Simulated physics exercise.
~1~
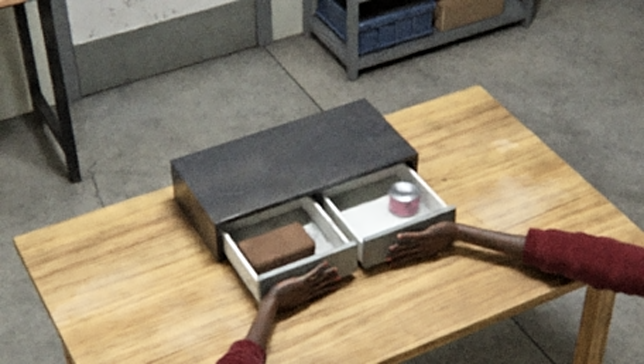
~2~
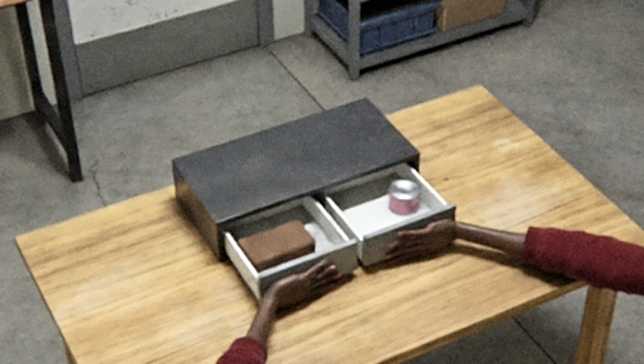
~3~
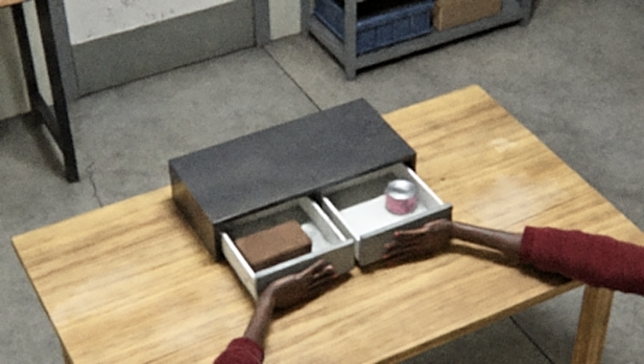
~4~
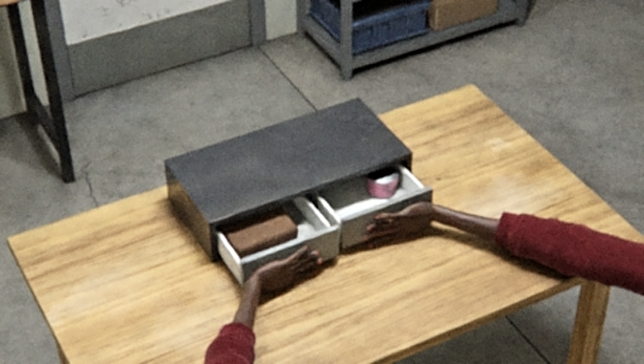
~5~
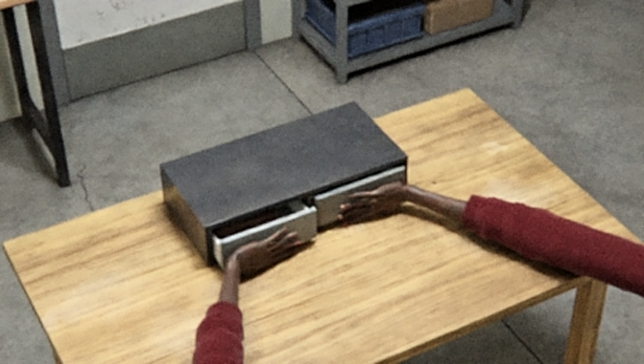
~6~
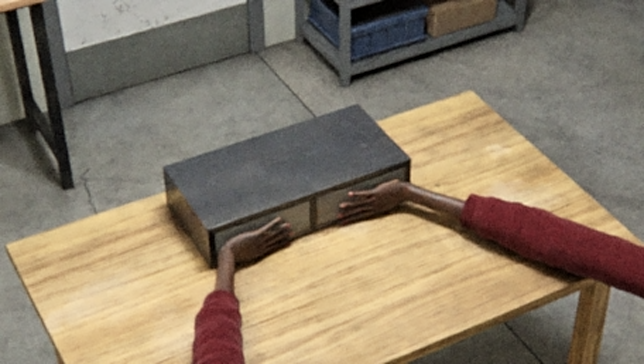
To begin with, a small dark chest sits on a wooden table with its two drawers pulled out, a brown loaf-shaped block in the left one and a pink tin in the right. Two hands in dark red sleeves rest against the drawer fronts, one on each, and hold still for a while. Then both hands push together, and the drawers start sliding in, carrying the block and the tin back under the chest top. The pushing continues until the contents are almost entirely hidden. Finally, both drawers close fully, with the hands still pressed against their fronts.
